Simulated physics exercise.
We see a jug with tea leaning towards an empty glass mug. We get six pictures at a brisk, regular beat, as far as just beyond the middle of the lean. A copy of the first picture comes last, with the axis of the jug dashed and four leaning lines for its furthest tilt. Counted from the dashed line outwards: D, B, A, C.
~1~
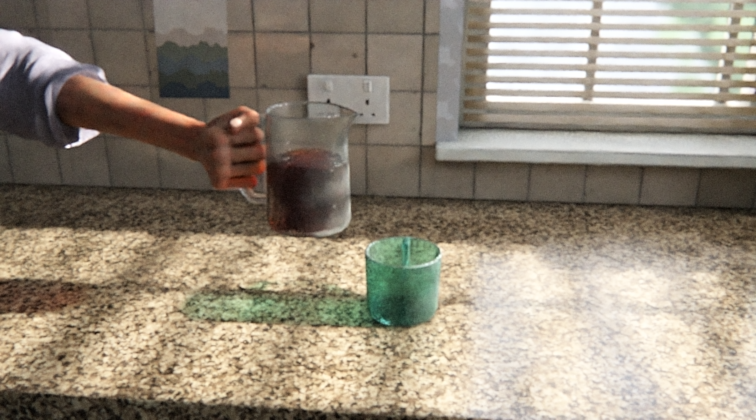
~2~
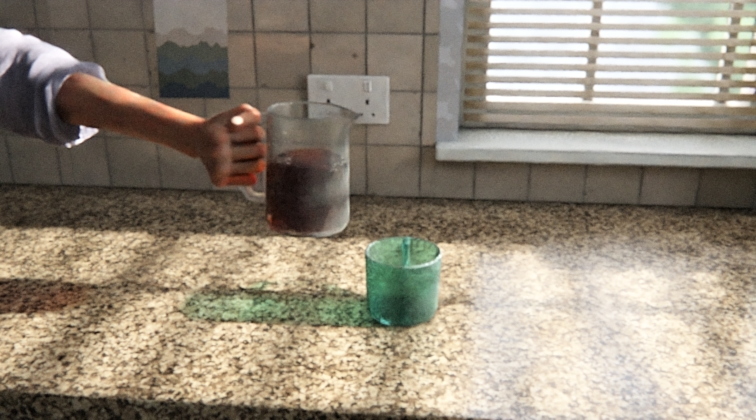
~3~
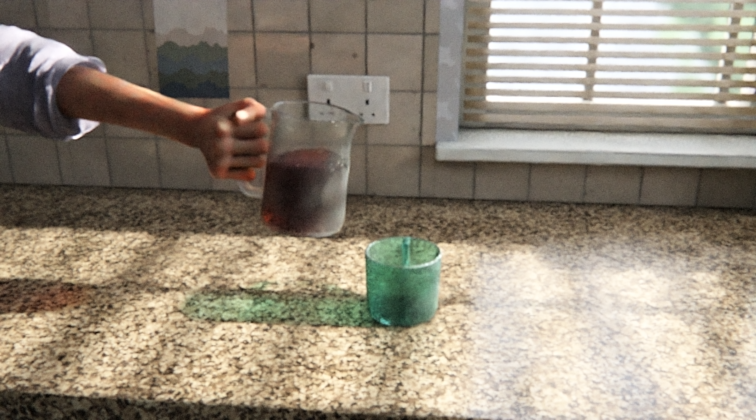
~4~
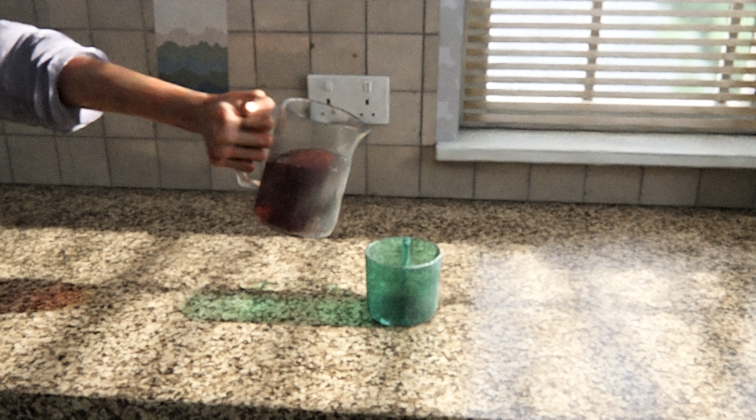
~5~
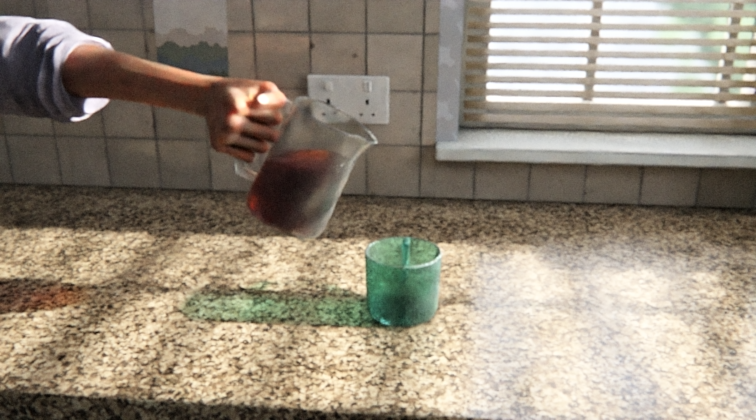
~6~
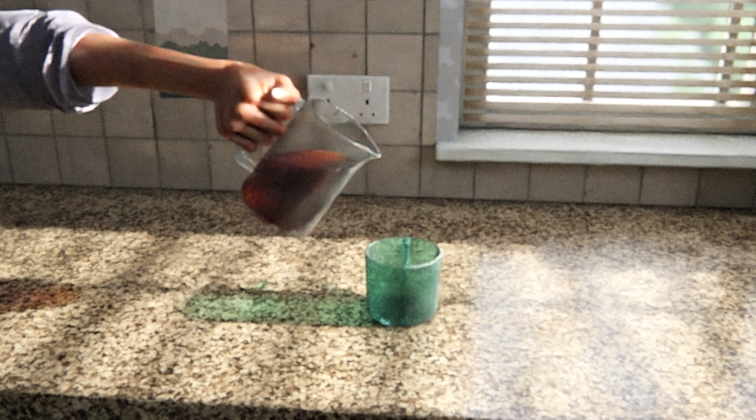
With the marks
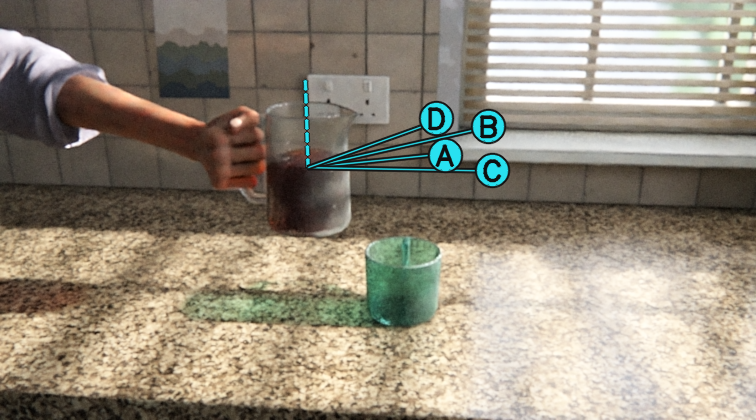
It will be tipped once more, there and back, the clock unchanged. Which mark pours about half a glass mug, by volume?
Use mark B.
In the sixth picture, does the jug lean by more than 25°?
Yes.
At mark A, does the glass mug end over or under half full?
Over.
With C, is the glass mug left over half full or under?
Over.
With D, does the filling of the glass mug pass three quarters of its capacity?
No, it does not.
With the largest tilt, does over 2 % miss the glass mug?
Yes, it does.
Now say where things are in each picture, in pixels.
Upright, lip at (355, 114); rim of the glass mug round (403, 251); nothing has left yet, in the first frame.
Upright, lip at (357, 116); nothing has left yet, in the second frame.
Tipped about 7°, lip at (362, 121); nothing has left yet, in the third frame.
Tipped about 16°, lip at (369, 130); nothing has left yet, in the fourth frame.
Tipped about 26°, lip at (375, 141); nothing has left yet, in the fifth frame.
Tipped about 37°, lip at (379, 155); nothing has left yet, in the sixth frame.
In cyan, A at (427, 155); B at (471, 130); C at (475, 170); D at (421, 126).
With A, the glass mug ends with about 65 % of what it can hold; 5 % of the tea is spilt.
With B, the glass mug ends with about 50 % of what it can hold.
With C, the glass mug ends with about 78 % of what it can hold; 9 % of the tea is spilt.
With D, the glass mug ends with about 32 % of what it can hold.
